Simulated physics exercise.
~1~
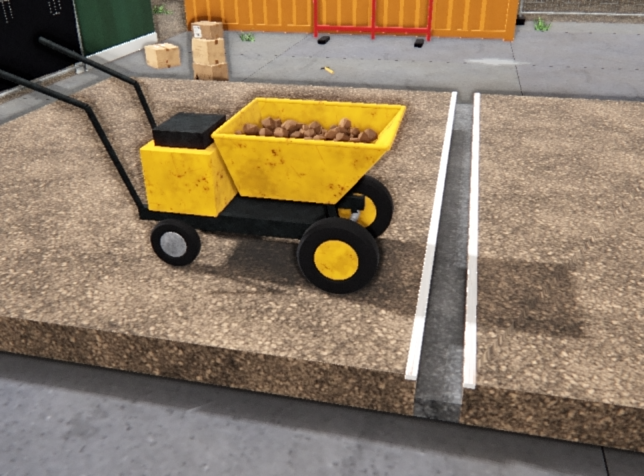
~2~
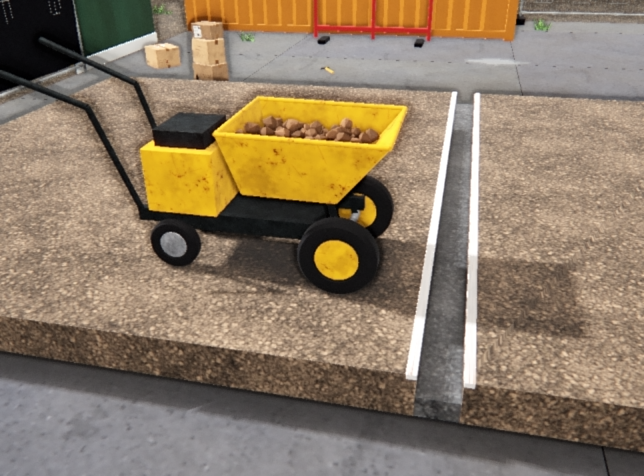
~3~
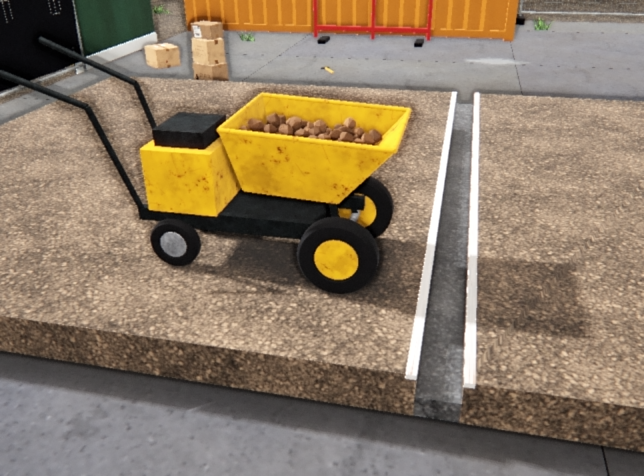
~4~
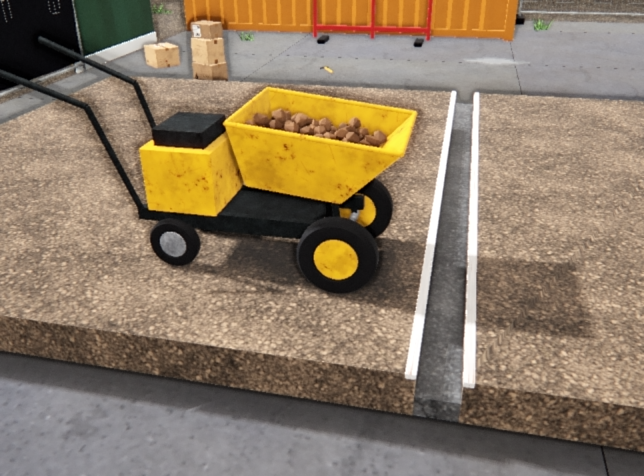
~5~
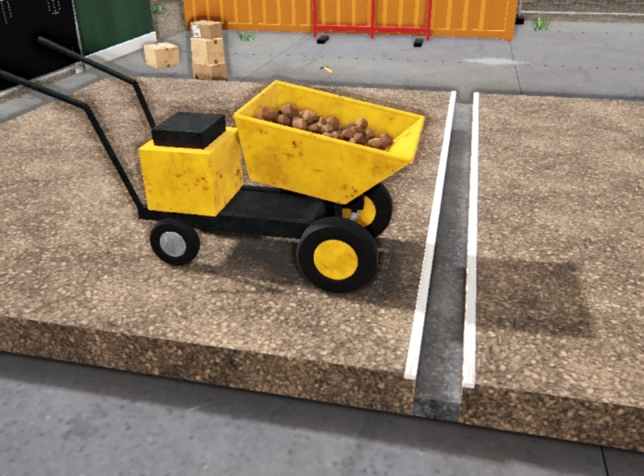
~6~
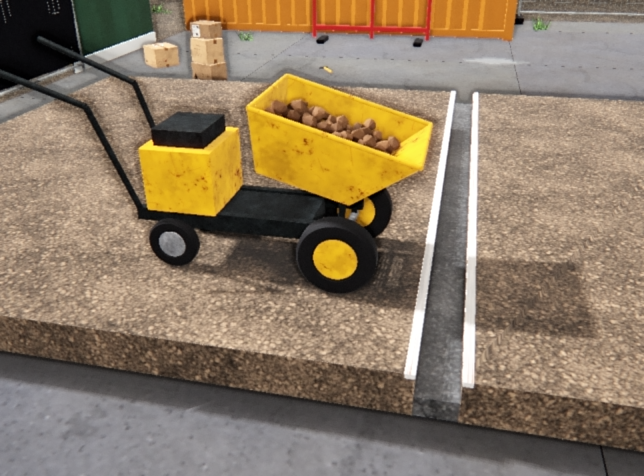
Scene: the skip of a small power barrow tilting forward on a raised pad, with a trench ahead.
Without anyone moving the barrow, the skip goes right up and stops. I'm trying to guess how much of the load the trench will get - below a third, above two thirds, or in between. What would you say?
Most likely the part landing in the trench will be short of a third.
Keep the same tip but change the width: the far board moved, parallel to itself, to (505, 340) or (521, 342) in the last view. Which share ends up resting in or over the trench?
Lab note: Case 1 around 50 %, case 2 70 %.
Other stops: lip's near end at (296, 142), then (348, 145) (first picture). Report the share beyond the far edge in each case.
Roughly 10 per cent, then roughly 40 per cent.
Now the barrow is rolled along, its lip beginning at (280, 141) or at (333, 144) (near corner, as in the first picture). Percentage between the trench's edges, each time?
First try: Around 40 %; second try: Around 50 %.
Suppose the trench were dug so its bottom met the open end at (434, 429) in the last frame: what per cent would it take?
The share comes to around 0 percent.
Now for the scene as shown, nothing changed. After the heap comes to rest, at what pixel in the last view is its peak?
Near (499, 262).
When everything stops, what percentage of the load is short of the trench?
0 percent.
Shortly afterwards, skip tipped steeply; the whole lot in the skip.
Next, skip tipped right over; the bulk in the skip; near a quarter beyond it; only a few falling.
Some moments later, skip tipped right over; near a quarter in the skip; the bulk beyond it.
In the end, skip tipped right over; near a quarter in the skip; only a few in or heaped over the trench; the bulk beyond it.
